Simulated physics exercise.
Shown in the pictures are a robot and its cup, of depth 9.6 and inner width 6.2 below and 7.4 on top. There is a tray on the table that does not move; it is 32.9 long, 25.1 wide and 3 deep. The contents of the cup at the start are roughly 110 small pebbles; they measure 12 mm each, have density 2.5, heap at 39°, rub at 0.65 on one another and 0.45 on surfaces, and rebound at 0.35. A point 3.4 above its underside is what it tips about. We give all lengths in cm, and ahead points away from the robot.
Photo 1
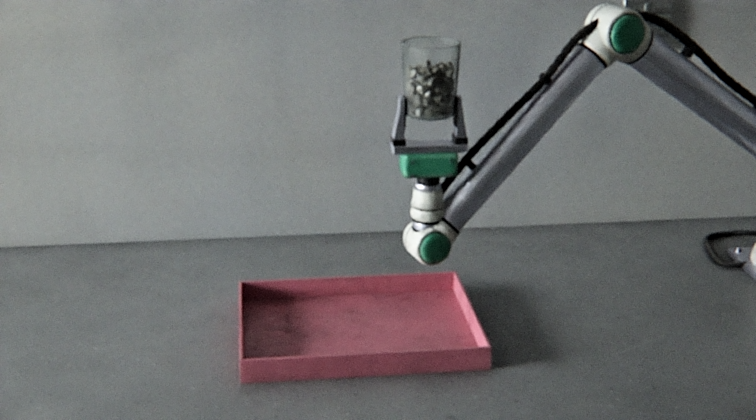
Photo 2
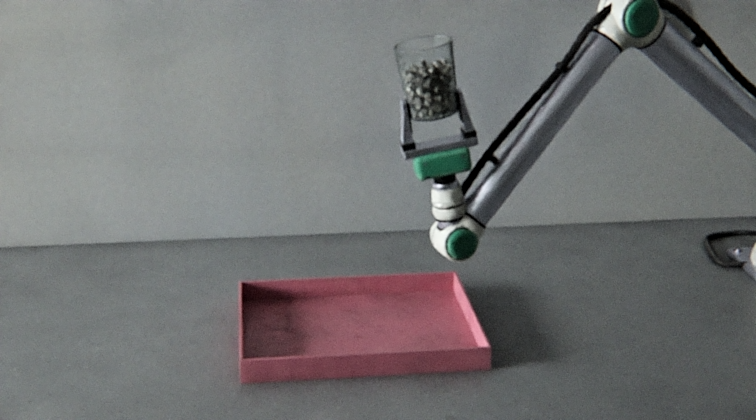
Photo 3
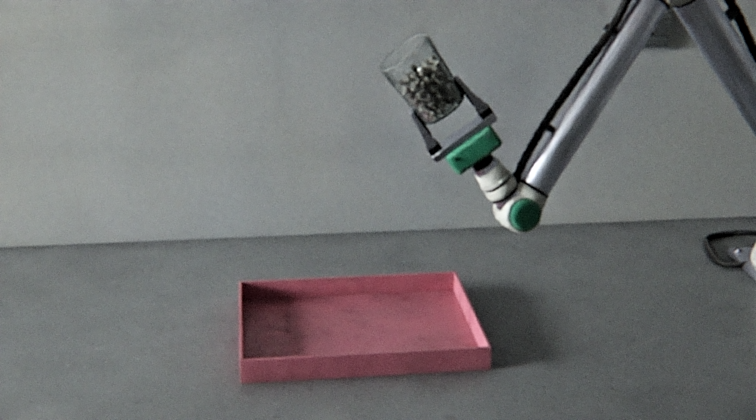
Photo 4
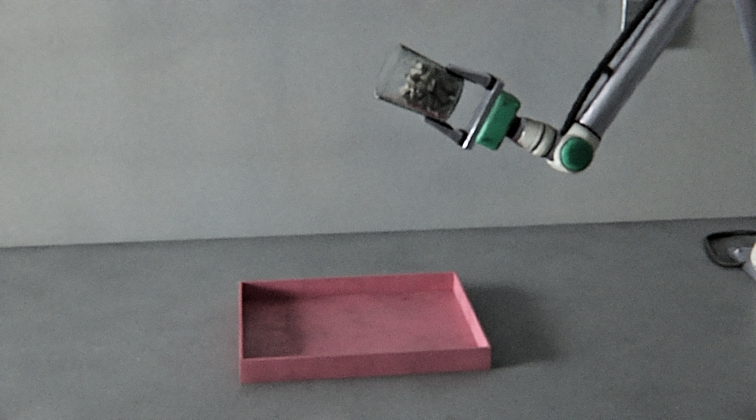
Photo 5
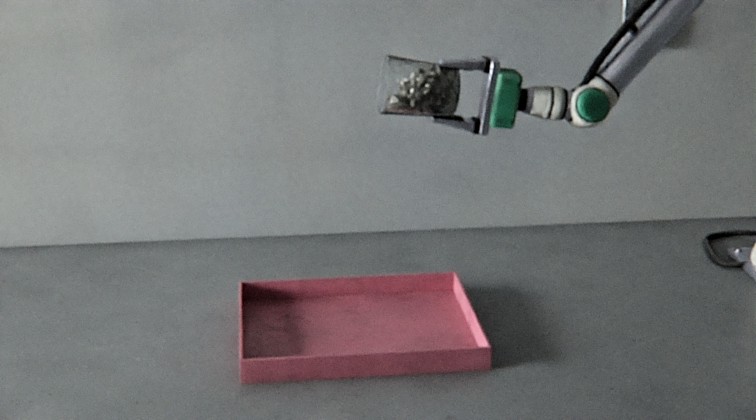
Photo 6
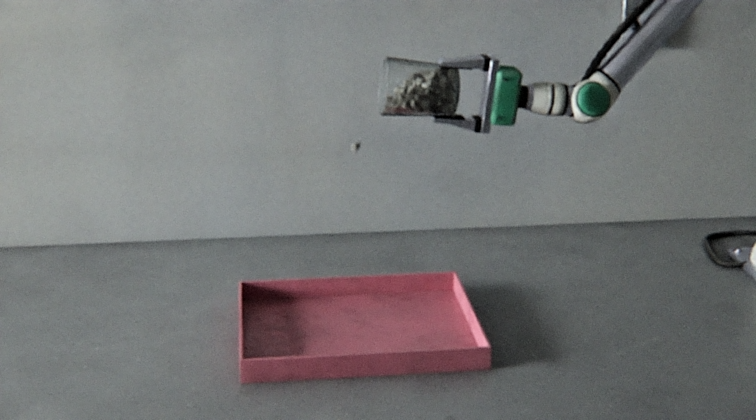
A robot arm holding a clear cup of small pebbles above a pink tray gradually tipped it over to the left until it lay nearly sideways, and a single pebble dropped out.
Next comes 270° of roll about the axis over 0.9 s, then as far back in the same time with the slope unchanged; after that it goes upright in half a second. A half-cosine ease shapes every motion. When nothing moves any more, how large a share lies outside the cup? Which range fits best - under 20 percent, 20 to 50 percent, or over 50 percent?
The best fit is 20 to 50 percent.
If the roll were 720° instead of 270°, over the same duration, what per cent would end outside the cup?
That would come to close to 45 in a hundred.
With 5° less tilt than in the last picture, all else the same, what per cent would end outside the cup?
It would come to roughly 15 percent.
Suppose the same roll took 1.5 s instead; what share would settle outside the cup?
You'd be looking at some 35 per cent.
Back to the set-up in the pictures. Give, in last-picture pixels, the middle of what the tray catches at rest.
I'd mark it about (334, 325) in the last picture.
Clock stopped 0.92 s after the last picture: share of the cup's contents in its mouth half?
Roughly 35 per cent.
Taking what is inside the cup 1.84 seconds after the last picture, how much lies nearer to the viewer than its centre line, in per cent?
Roughly 30 per cent.
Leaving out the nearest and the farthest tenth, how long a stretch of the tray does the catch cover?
Spread length: Close to 12 cm.
Then, 0.92 s on, tipped 84°, highest piece 38 above the table; 93 in the cup, 16 in the tray, 4 in flight or on a rim.
Then, 1.84 s on, tipped 83°, highest piece 38 above the table; 79 in the cup, 32 in the tray, 2 in flight or on a rim.
Then, 2.50 s on, upright, highest piece 40 above the table; 78 in the cup, 35 in the tray.
Then, 3.20 s on, upright, highest piece 40 above the table; 78 in the cup, 35 in the tray.
In the end, 78 in the cup, 35 in the tray. That is 31 % outside the cup.
